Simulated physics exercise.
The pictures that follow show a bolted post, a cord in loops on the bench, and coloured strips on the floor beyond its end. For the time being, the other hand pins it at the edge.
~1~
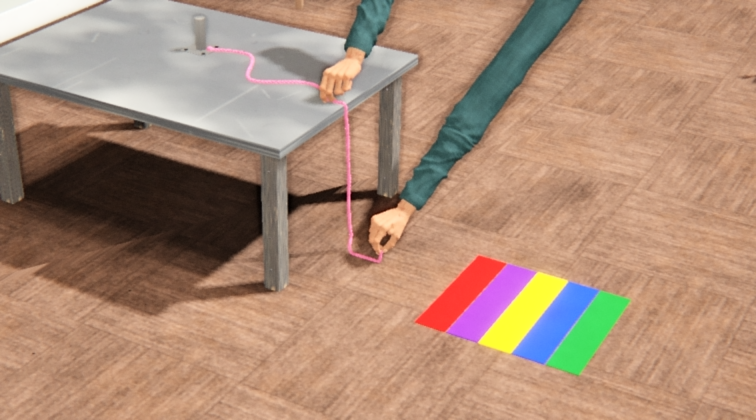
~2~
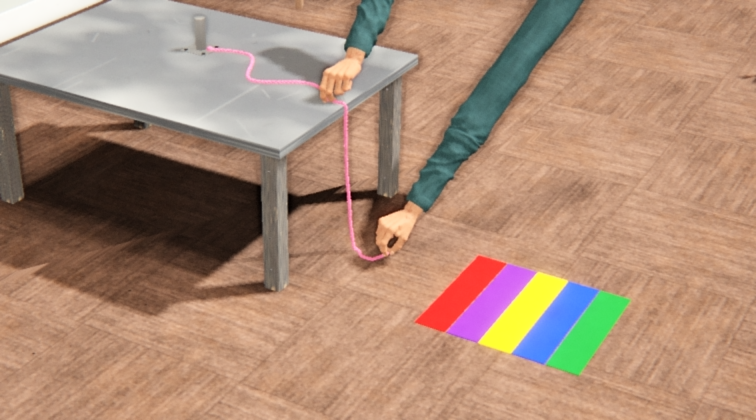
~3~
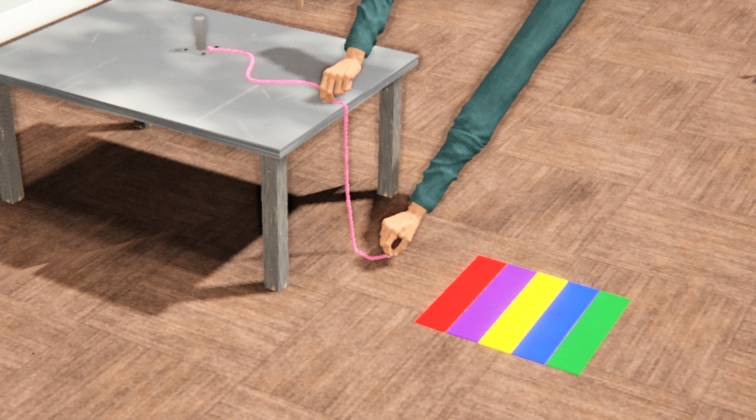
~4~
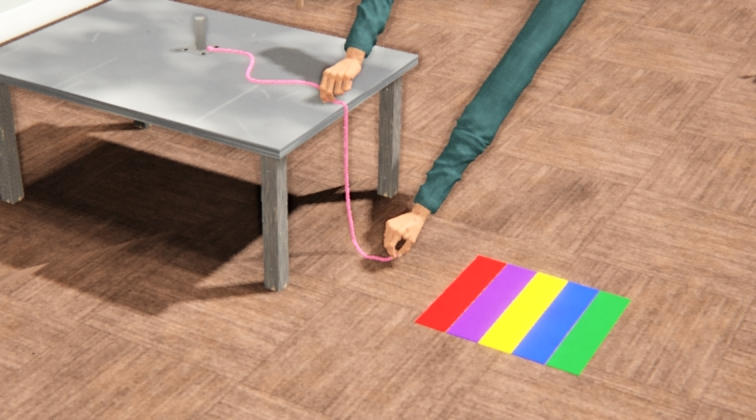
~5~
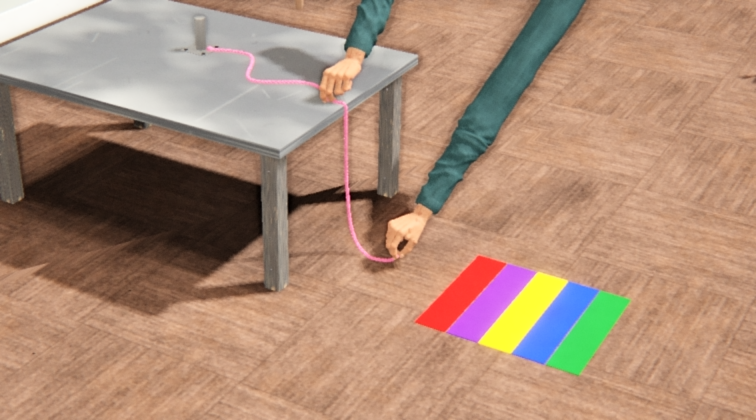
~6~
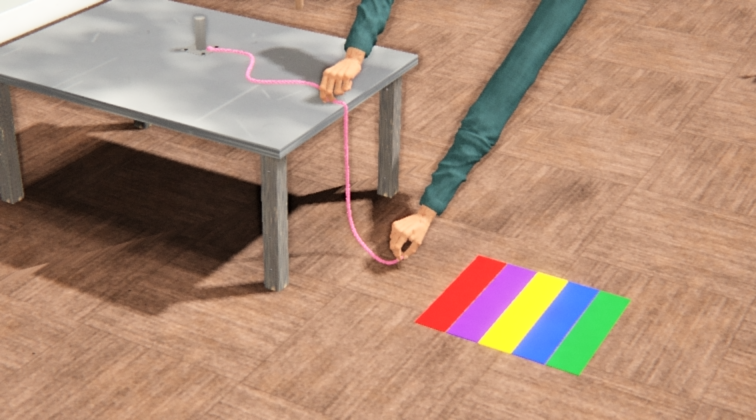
Pink cord hanging off a grey table edge, one hand pinning it while another draws its end slightly right near coloured strips.
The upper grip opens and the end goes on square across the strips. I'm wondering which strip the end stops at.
It stops at the yellow strip.
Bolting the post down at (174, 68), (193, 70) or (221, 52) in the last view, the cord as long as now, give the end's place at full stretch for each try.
In pixels, the answers are (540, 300), (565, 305) and (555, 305).
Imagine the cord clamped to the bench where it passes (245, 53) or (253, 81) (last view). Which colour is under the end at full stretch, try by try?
Try 1: Yellow; try 2: Purple.
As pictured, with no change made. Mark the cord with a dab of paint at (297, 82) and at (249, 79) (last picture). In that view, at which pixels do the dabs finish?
Around (324, 91); the other one around (285, 78).
Early on, end near (467, 277); over red.
Midway, end near (506, 288); over purple.
At the end of the slack, end near (529, 295); over yellow. It gets as far as the yellow strip.
